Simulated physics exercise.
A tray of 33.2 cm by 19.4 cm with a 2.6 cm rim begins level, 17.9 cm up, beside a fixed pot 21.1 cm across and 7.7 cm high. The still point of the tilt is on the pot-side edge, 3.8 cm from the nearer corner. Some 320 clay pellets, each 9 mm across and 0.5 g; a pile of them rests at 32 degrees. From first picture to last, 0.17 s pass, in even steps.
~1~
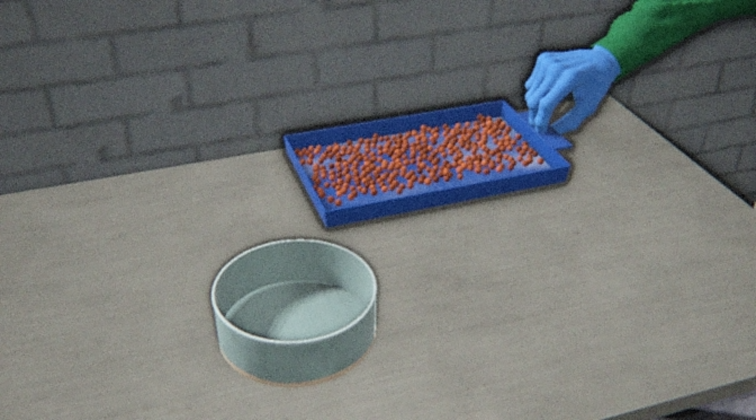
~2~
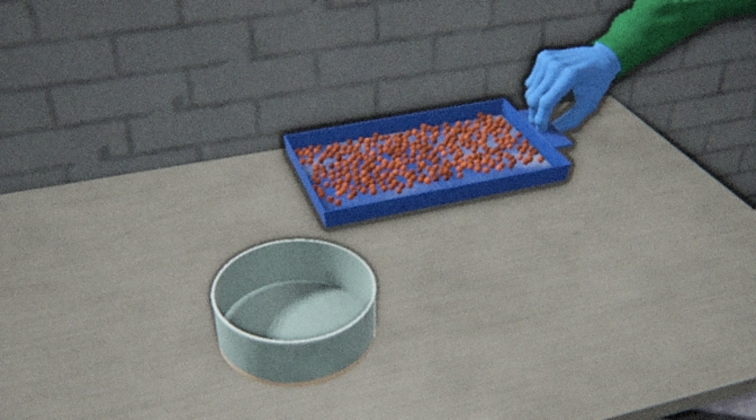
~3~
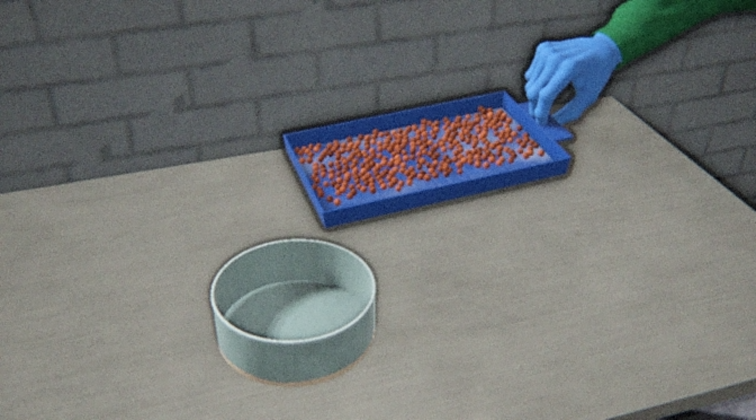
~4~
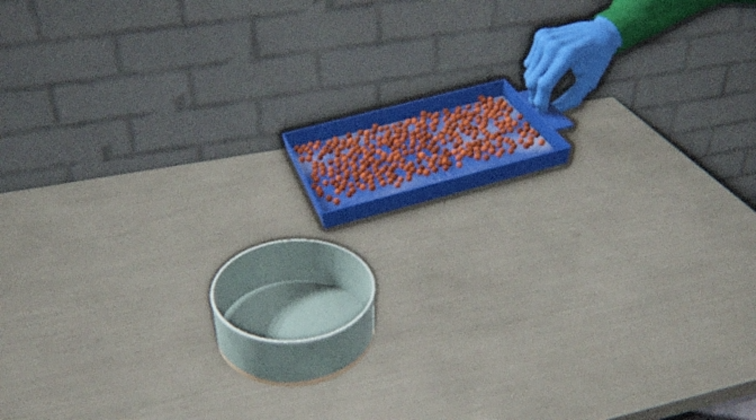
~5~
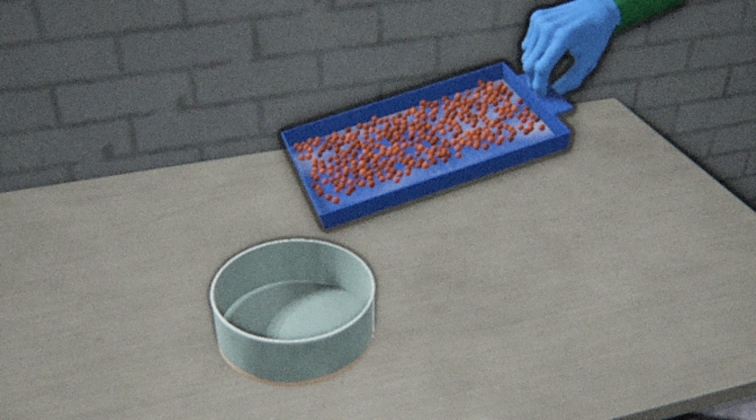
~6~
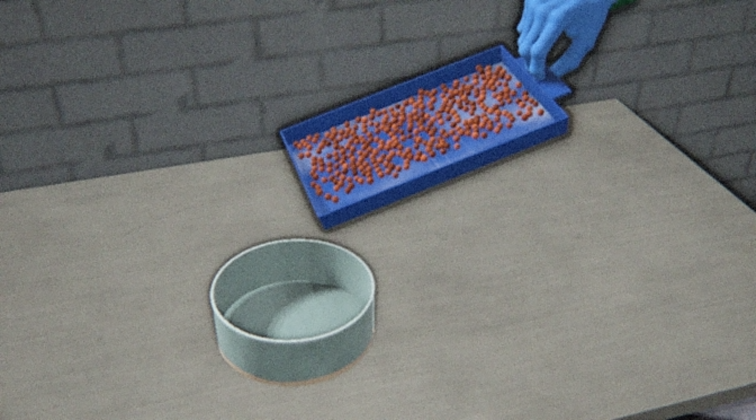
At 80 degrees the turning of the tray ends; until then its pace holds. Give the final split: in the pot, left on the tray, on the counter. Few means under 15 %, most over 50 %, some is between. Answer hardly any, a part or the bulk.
Pot: The bulk, tray: A part, counter: Hardly any.
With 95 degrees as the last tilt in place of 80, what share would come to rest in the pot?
Then about 85 per cent.
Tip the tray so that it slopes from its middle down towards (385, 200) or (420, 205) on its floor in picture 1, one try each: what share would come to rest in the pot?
Some 65 and 30 per cent.
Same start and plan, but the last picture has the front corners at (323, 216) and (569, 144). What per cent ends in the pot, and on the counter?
Pot 65, counter 5.
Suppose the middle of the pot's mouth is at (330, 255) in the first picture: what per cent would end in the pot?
About 10 per cent.
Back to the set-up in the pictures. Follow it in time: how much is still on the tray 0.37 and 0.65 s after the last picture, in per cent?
In turn: 100, 40.
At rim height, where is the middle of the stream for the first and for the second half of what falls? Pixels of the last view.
At about (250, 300), then at (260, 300).
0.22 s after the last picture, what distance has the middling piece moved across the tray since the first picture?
About 3 cm.
Then, 0.22 s after the last picture, tilt 48 degrees; the tray holds 100 %, the pot 0 %.
Then, 0.37 s after the last picture, tilt 70 degrees; the tray holds 100 %, the pot 0 %.
Then, 0.65 s after the last picture, tilt 80 degrees; the tray holds 40 %, the pot 50 %.
In the end, pot 60 %, tray 35 %, counter 5 %.
